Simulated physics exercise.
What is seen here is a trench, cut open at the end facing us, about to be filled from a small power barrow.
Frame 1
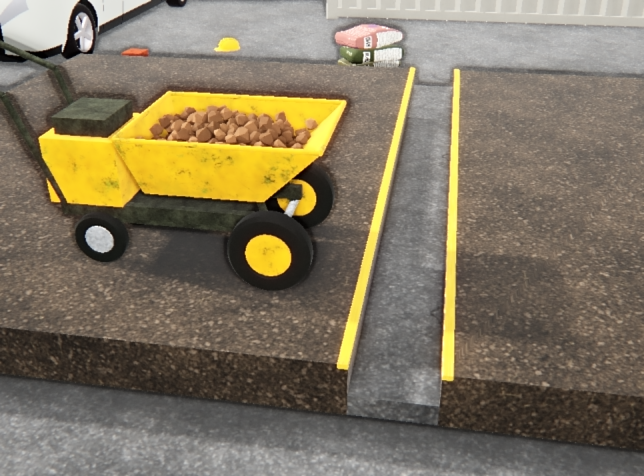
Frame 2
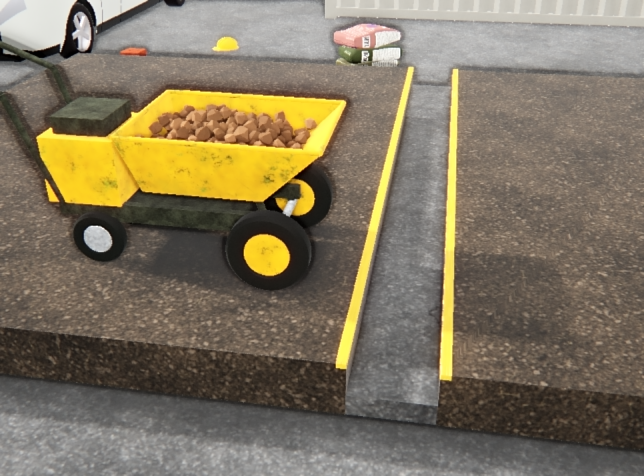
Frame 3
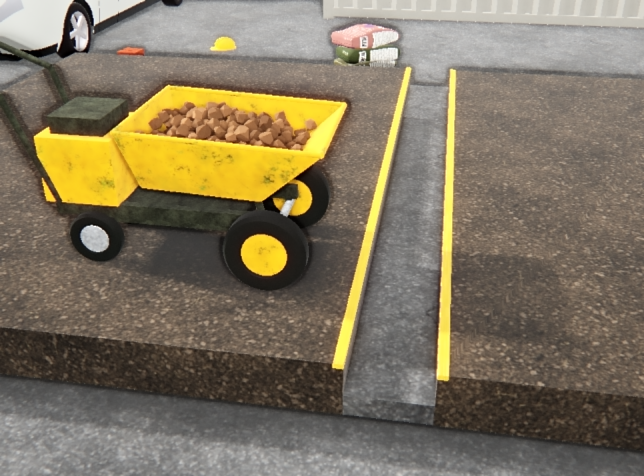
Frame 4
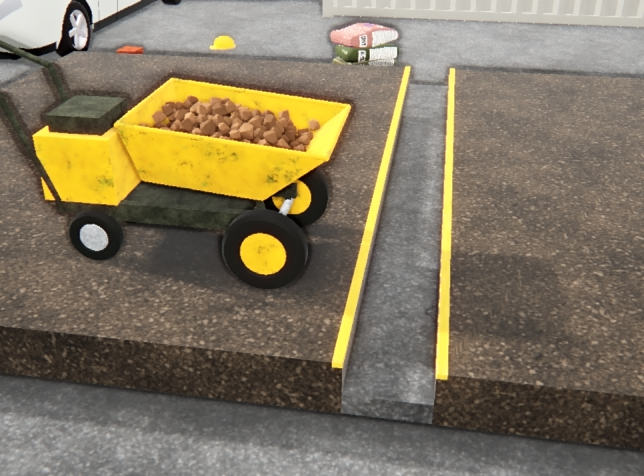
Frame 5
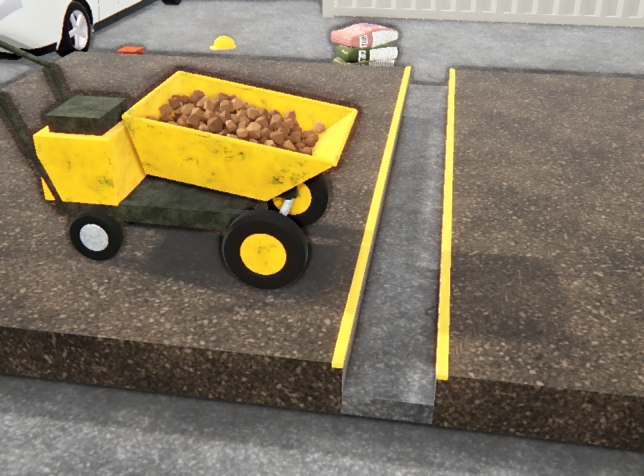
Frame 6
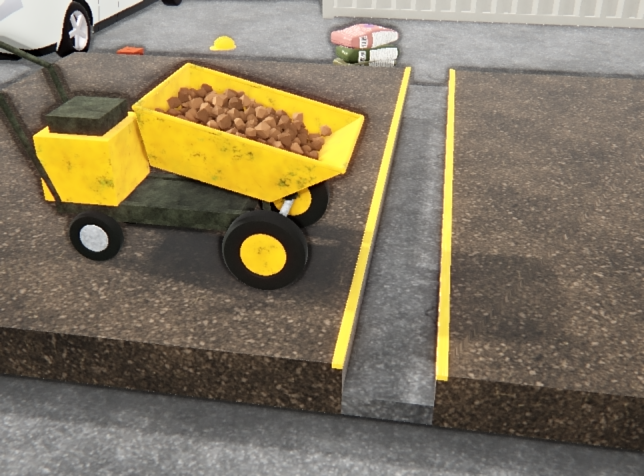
On a paved yard, seen from slightly above and to one side, a raised slab of dark, speckled ground is cut by a shallow grey trench, open at the near end. A yellow power barrow with a dark green chassis stands left of the yellow-edged trench, its skip full of brown clods, with sacks behind. The camera shifts very slightly at first, while the skip gradually tilts towards the right, its rear rising.
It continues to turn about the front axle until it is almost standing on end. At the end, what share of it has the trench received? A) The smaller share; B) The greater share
Option B: The greater share.
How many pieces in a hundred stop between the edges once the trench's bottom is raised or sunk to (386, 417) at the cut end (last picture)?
It would be close to 80 percent.
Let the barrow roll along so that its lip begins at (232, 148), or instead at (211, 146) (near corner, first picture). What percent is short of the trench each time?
You'd see close to 30 per cent the first time and close to 40 per cent the next.
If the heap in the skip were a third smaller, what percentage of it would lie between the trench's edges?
My estimate is near 80 per cent.
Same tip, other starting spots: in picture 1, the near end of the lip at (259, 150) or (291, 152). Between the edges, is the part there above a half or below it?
One after the other: The greater share and the greater share.
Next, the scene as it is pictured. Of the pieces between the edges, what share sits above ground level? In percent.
10 per cent, near enough.
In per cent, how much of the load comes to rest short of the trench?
Around 0 %.
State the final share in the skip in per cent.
Share in the skip: Around 0 %.
Just after the last frame, skip tipped steeply; every one in the skip.
A moment on, skip tipped steeply; roughly half in the skip; roughly a third in or heaped over the trench; about a tenth beyond it; just a few falling.
Further on, skip tipped right over; just a few in the skip; roughly two thirds in or heaped over the trench; roughly a quarter beyond it.
When it is over, skip tipped right over; the larger part in or heaped over the trench; roughly a quarter beyond it.
